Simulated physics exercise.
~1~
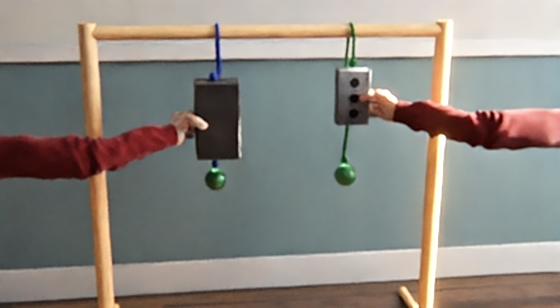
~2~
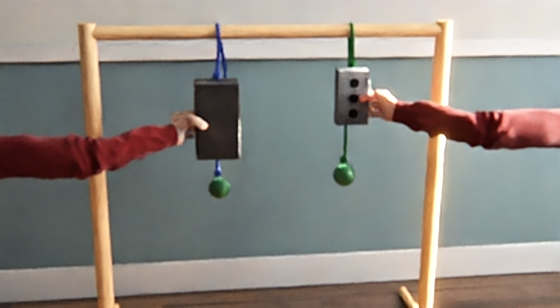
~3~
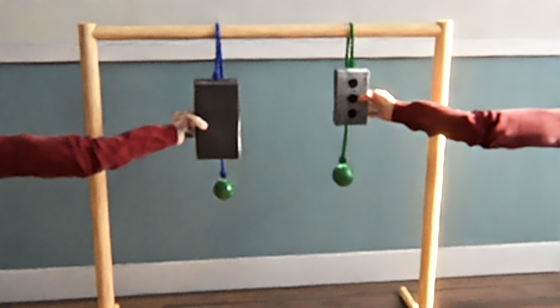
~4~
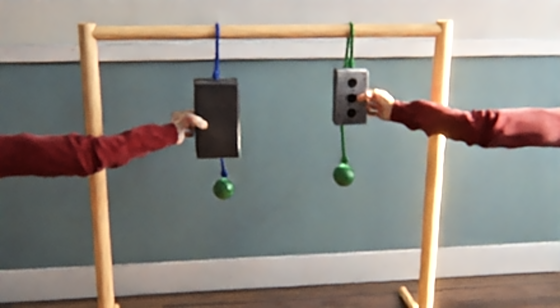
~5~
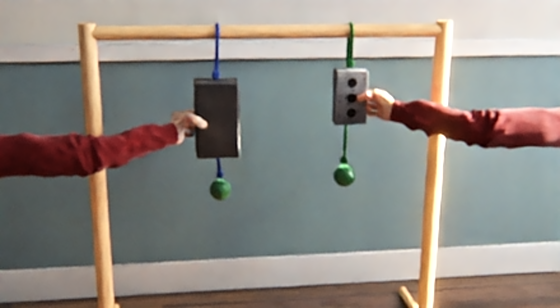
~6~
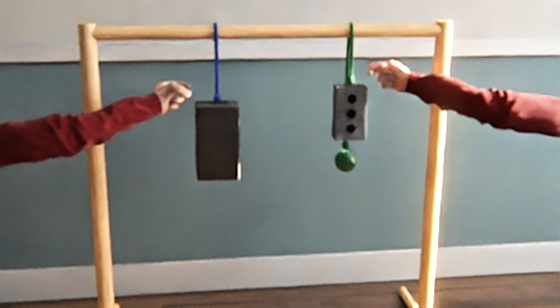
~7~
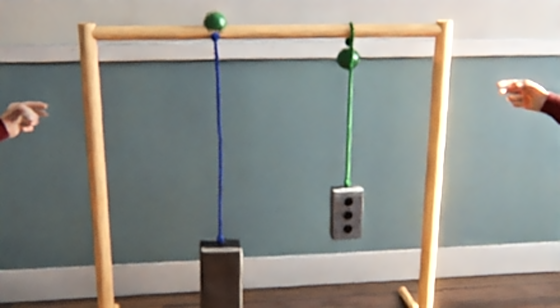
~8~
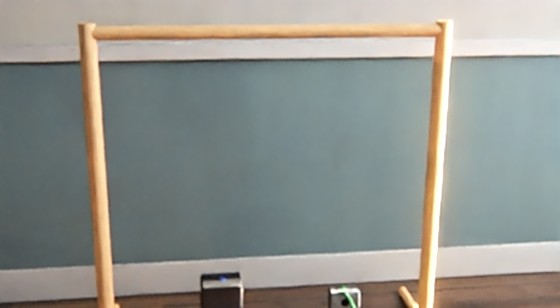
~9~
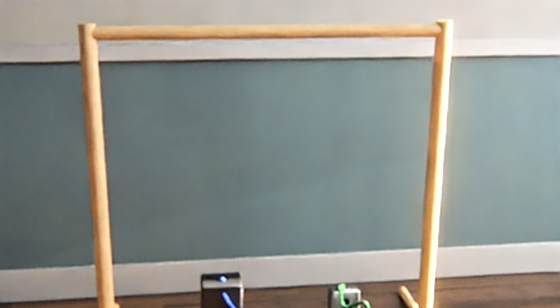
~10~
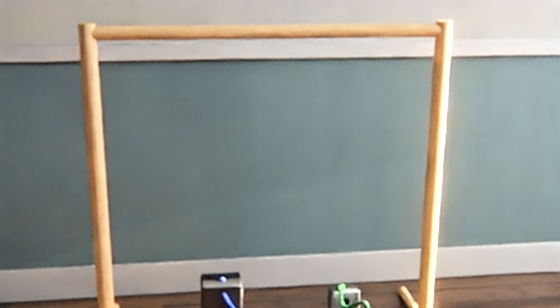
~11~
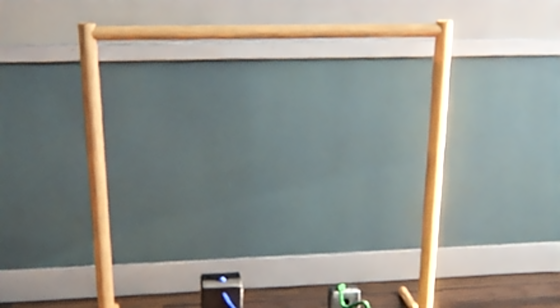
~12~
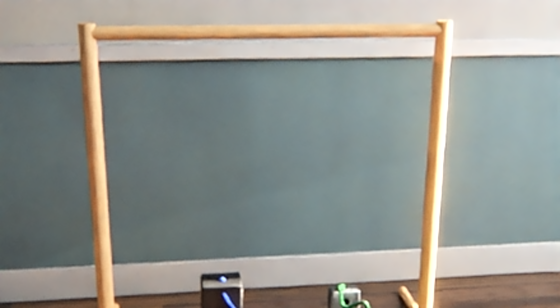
In this clip, two hands steady a black case and a smaller gray block hanging on blue and green ropes over a wooden rail, green balls dangling below. The hands let go, both objects drop as the balls rise, and they end on the floor beneath the bare rail.
